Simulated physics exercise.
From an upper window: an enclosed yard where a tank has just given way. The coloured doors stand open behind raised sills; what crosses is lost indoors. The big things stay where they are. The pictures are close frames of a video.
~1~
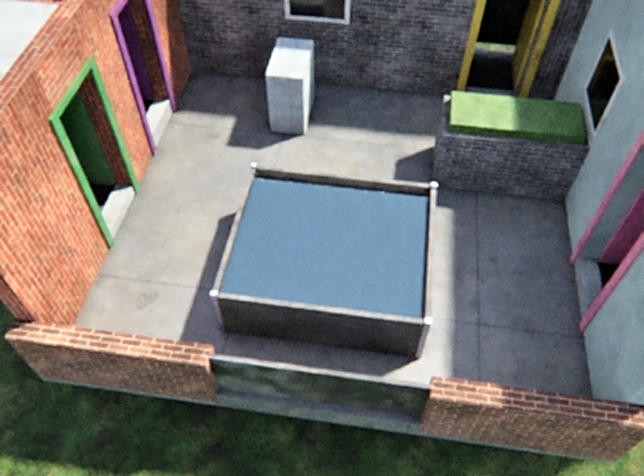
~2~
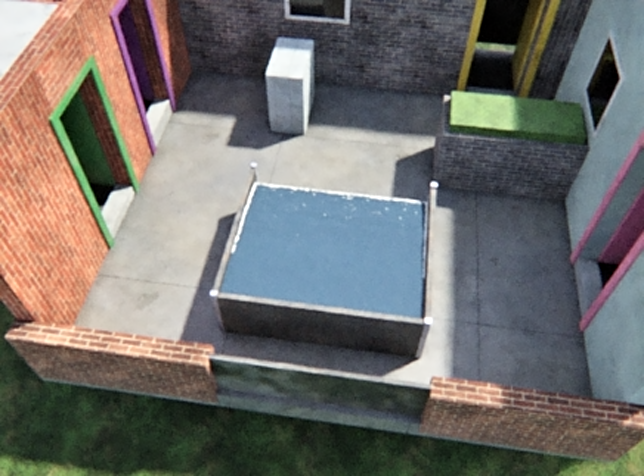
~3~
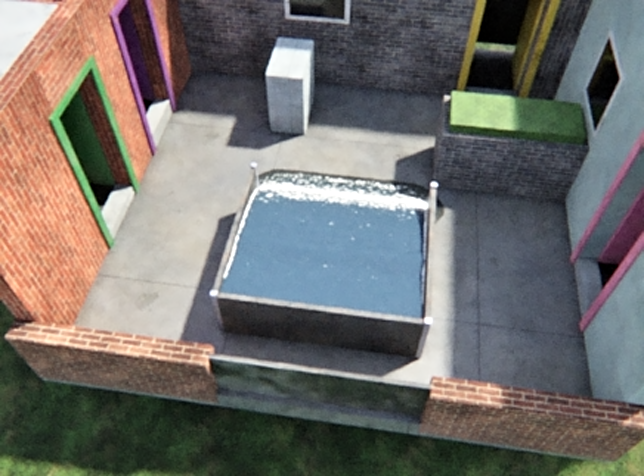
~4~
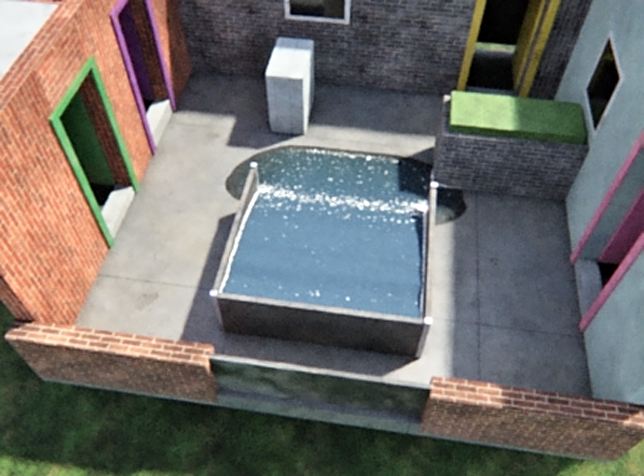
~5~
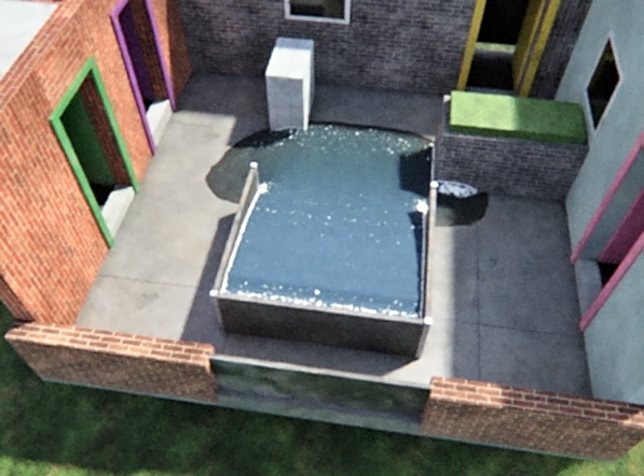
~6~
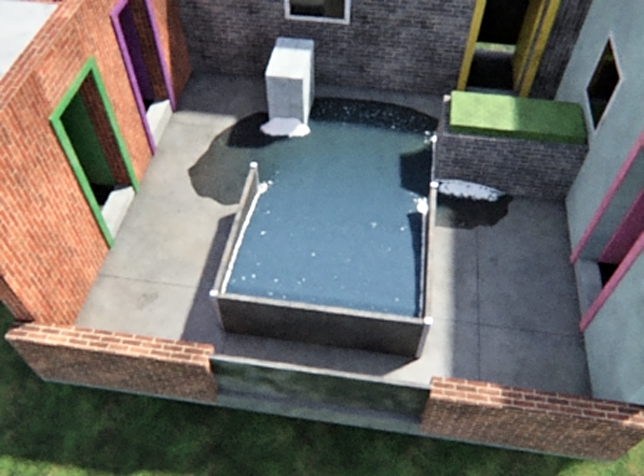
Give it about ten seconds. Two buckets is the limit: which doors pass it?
The green door holds within the limit; the yellow door floods; the pink door holds within the limit; the purple door holds within the limit.
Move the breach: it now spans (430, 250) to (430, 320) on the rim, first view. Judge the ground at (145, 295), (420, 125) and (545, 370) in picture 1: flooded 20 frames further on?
As listed: Not flooded, not flooded, awash.
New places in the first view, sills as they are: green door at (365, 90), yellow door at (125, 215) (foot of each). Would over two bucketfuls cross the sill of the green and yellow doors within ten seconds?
In short: Green floods, yellow lets more in.
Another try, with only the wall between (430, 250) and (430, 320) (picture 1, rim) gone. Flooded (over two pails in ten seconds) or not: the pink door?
Then: The pink one lets more in.
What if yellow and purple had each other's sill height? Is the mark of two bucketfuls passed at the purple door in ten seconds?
In short: The purple one passes that mark.
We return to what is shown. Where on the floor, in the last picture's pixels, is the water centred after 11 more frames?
At about (345, 163).
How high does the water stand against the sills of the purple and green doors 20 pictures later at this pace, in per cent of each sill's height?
Near 70 and 30 in a hundred.
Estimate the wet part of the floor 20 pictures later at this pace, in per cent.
Some 70 per cent.
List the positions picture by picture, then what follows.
Still water in the open tank at (332, 240), in the first picture.
Water pours out on the open tank's far side and has run to a hidden place, in the second picture.
Water pours out on the open tank's far side and has run to a hidden place, in the third picture.
The front is at (455, 191), out from the gap on the open tank's far side, in the fourth picture.
Water pours out on the open tank's far side and has run to (264, 134), in the fifth picture.
Water pours out on the open tank's far side and has run to (314, 102), in the sixth picture.
A moment on, water covers 45 % of the floor; the green door not reached, the yellow door wet at the sill, nothing in, the pink door not reached, the purple door not reached.
Next, water covers 55 % of the floor; the green door not reached, the yellow door under two buckets in, the pink door wet at the sill, nothing in, the purple door wet at the sill, nothing in.
Then, water covers 70 % of the floor; the green door wet at the sill, nothing in, the yellow door over two buckets in, the pink door wet at the sill, nothing in, the purple door wet at the sill, nothing in.
Later, water covers 95 % of the floor; the green door wet at the sill, nothing in, the yellow door far over two buckets in, the pink door wet at the sill, nothing in, the purple door wet at the sill, nothing in.
In the end, water covers 100 % of the floor; the green door wet at the sill, nothing in, the yellow door far over two buckets in, the pink door wet at the sill, nothing in, the purple door wet at the sill, nothing in.
